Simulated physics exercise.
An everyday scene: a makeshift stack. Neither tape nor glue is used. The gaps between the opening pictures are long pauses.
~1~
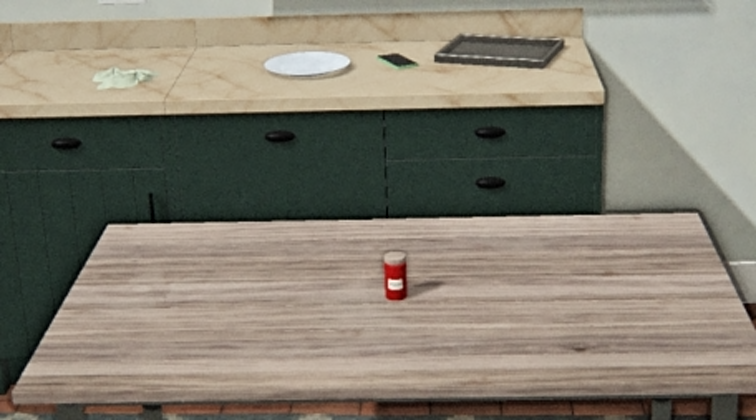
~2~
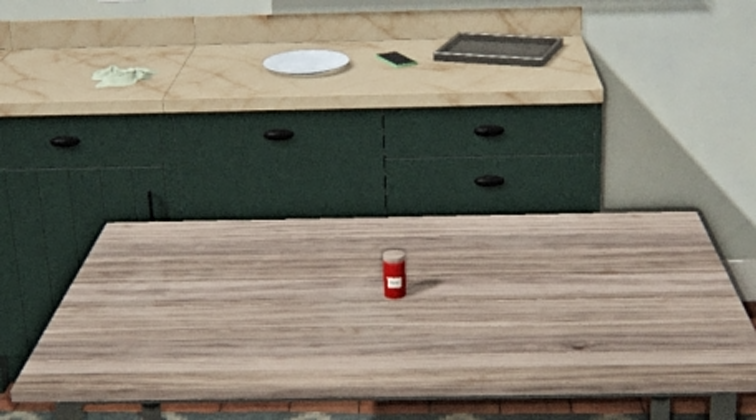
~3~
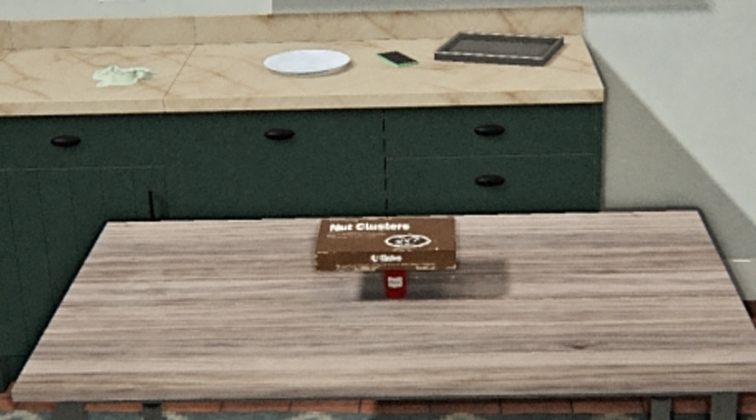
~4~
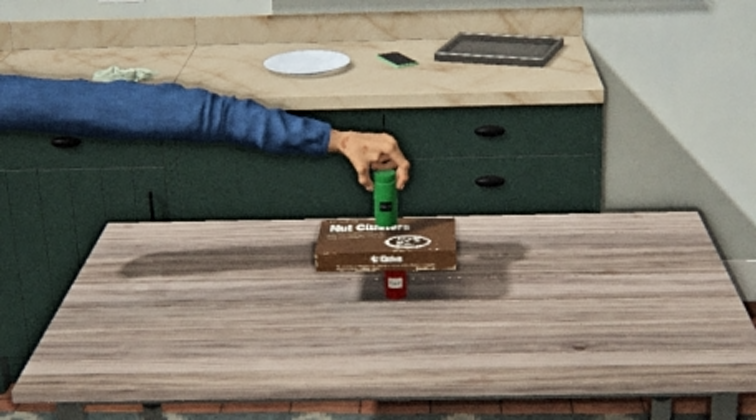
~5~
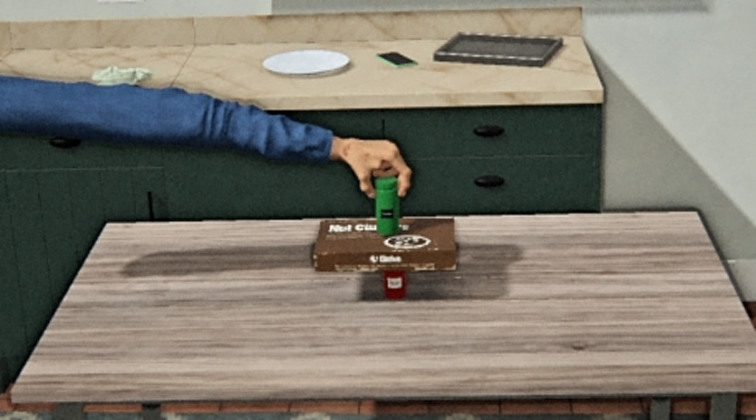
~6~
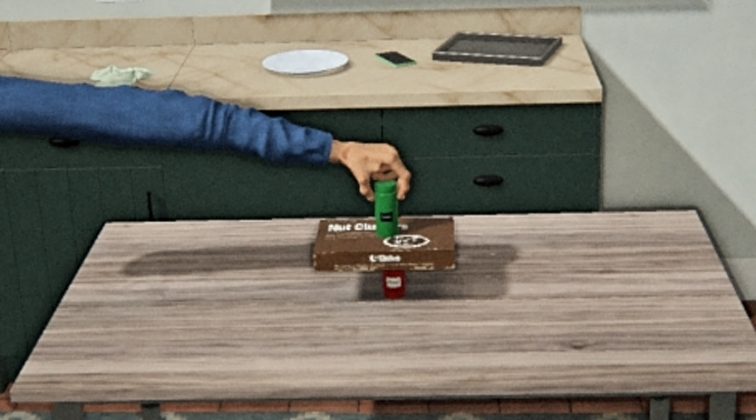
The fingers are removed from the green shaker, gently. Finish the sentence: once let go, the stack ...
Once let go, the stack stays put.
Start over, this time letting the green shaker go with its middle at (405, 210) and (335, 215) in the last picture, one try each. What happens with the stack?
Case A: It survives; case B: It caves in.
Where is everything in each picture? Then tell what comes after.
The last thing is not in view yet; red shaker (396, 276), in the first frame.
The last thing is not in view yet; red shaker (395, 275), in the second frame.
The last thing is not in view yet; red shaker (395, 274), in the third frame.
Coming down; green shaker (385, 198); red shaker (395, 275), in the fourth frame.
Coming down; green shaker (387, 205); red shaker (395, 275), in the fifth frame.
In place under the hand; green shaker (387, 209); red shaker (394, 274), in the sixth frame.
Then, 0.20 s on from there, no change.
Then, 0.60 s on from there, green shaker resting near (386, 209).
In the end, all 3 unmoved. At the end, from the last picture's camera, green shaker near (386, 209). The stack stays up.
